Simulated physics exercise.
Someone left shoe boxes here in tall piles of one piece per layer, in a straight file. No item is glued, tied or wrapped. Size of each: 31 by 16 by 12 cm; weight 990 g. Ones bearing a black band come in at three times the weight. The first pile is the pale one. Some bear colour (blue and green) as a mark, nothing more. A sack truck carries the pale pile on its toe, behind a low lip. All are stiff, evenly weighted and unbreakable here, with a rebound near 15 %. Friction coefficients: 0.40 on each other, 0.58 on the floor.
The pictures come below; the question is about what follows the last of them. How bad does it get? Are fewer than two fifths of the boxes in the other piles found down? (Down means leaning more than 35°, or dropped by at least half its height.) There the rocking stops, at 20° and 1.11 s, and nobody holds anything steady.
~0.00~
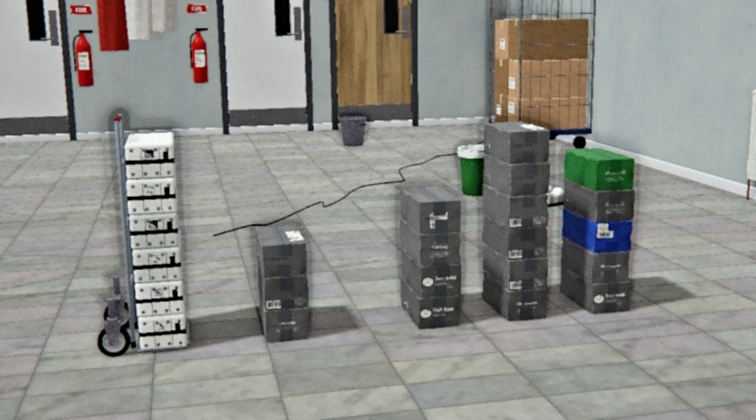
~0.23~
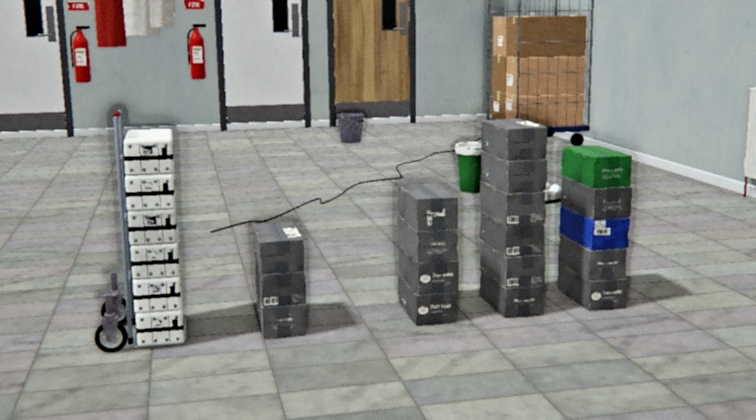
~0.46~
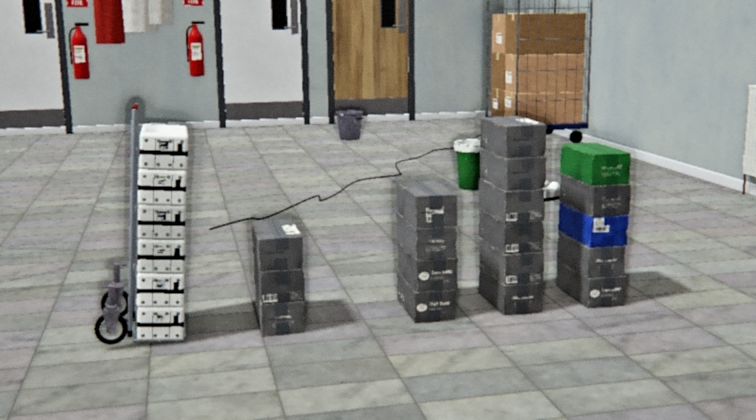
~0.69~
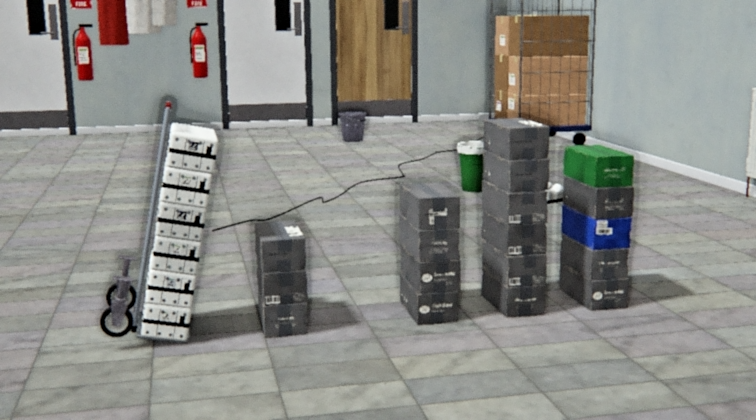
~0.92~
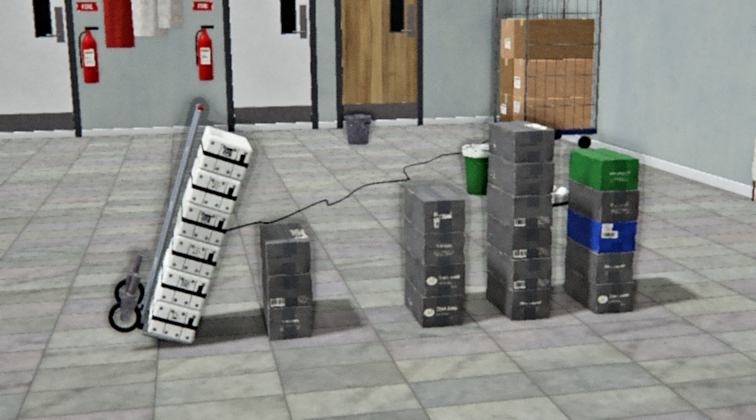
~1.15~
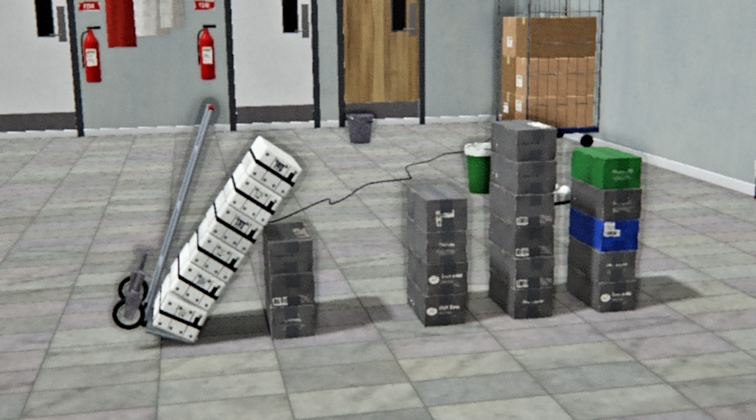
Yes.
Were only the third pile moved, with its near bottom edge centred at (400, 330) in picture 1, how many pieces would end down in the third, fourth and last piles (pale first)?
Third 3, fourth 0, last 0 down.
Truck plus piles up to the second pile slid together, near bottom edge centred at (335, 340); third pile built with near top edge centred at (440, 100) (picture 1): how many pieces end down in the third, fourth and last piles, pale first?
You'd get third 6, fourth 5 and last 5.
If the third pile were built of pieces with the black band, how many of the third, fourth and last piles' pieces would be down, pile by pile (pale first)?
Third: 0; fourth: 0; last: 0.
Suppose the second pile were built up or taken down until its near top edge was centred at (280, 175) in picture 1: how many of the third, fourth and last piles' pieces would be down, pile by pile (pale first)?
Counts down - third: 3; fourth: 6; last: 5.
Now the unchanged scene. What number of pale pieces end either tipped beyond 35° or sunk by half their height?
6.
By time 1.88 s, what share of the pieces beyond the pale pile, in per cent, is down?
By then 15 %.
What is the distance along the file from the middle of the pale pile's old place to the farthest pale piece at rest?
100 cm.
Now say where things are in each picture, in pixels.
In the first picture (each place is the centre of the face we see best), truck frame (120, 168) 0° forward; green box (615, 175); blue box (614, 238); the others all in place.
The second picture shows truck frame (119, 164) 0° forward; green box (613, 172).
The third picture shows truck frame (133, 157) 5° forward, top of the pale pile leaning 5°; green box (611, 170); the others all in place.
The fourth picture shows truck frame (161, 154) 12° forward, top of the pale pile leaning 12°; green box (615, 172); the others all in place.
The fifth picture shows truck frame (188, 155) 18° forward, top of the pale pile leaning 20°; green box (620, 175); the others all in place.
The sixth picture shows truck frame (198, 154) 20° forward, top of the pale pile leaning 35°; green box (622, 174); blue box (620, 236); the others all in place.
By 1.30 s, 5 of the pale pile down; none of the 18 other boxes down, 1 disturbed.
By 1.54 s, 6 of the pale pile down; none of the 18 other boxes down, 5 disturbed.
By 1.88 s, 6 of the pale pile down; 3 of the 18 other boxes down.
When it is over (2.5 s), 6 of the pale pile down; 3 of the 18 other boxes down; green box unmoved; blue box unmoved. That is 17 per cent. In pixels of the last frame, middles, green box near (605, 167), blue box near (603, 228).
